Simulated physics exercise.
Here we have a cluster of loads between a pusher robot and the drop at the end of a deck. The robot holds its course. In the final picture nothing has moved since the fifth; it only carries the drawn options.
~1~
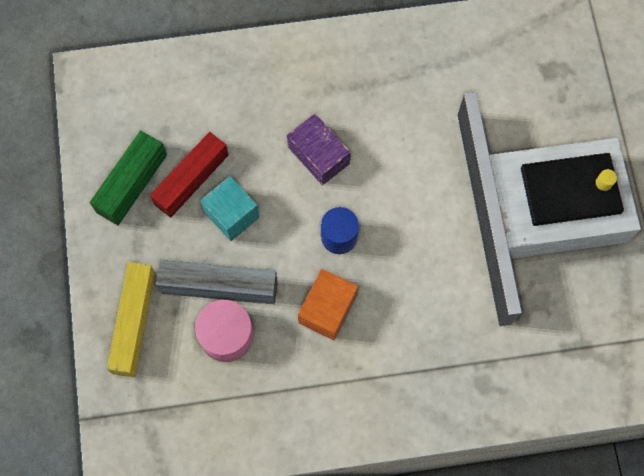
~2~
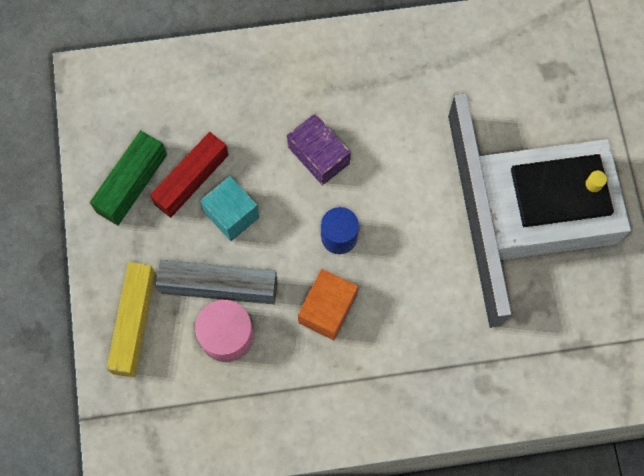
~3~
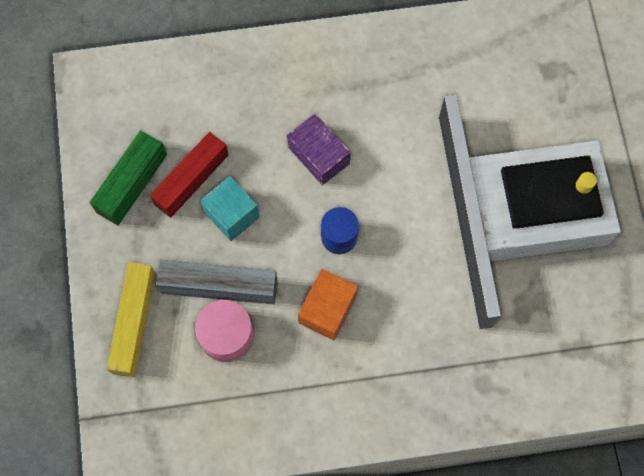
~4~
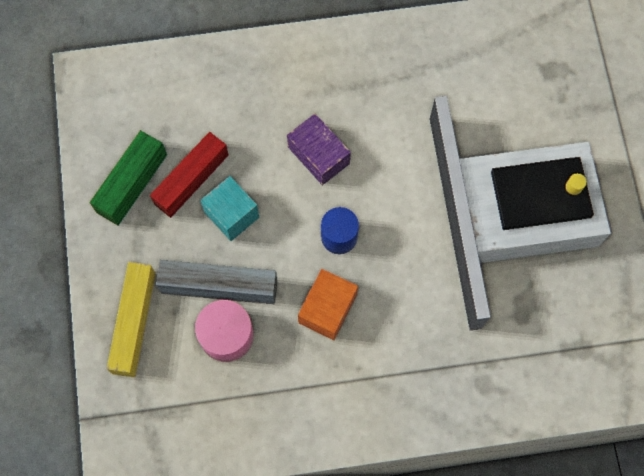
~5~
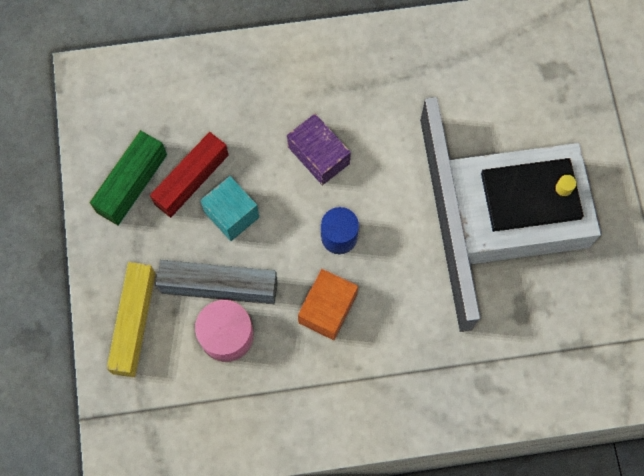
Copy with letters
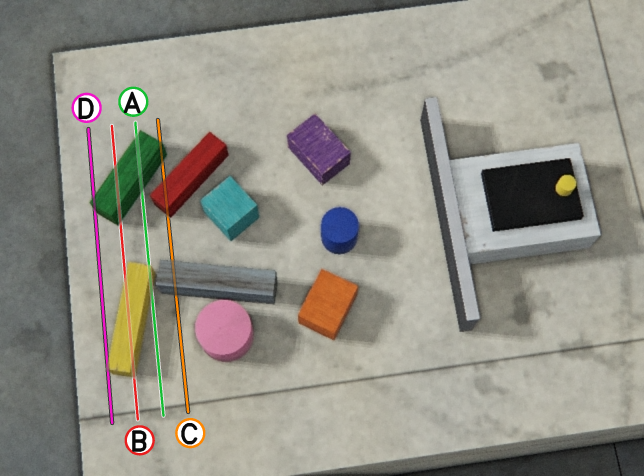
A robot with a wide grey pusher blade slides slowly left toward several motionless coloured blocks.
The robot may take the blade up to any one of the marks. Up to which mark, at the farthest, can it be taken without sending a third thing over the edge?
A.
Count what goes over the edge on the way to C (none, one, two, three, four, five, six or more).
The count is none.
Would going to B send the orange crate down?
No.
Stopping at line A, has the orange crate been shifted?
Yes.
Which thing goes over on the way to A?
It is the yellow bar.
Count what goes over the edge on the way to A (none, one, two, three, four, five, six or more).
In all, one.
On the marked copy, A at (149, 263); B at (124, 266); C at (172, 259); D at (100, 269).
Taking A. A third of the way, robot (416, 210); orange crate (318, 308); purple crate (305, 150).
Two thirds of the way, robot (306, 225); yellow bar (111, 321); green stick (124, 177).
When it is over, robot (221, 236); yellow bar over the edge; green stick (63, 179); one fallen.
As for the rest, B drops three; C is within the limit but short; D drops five.
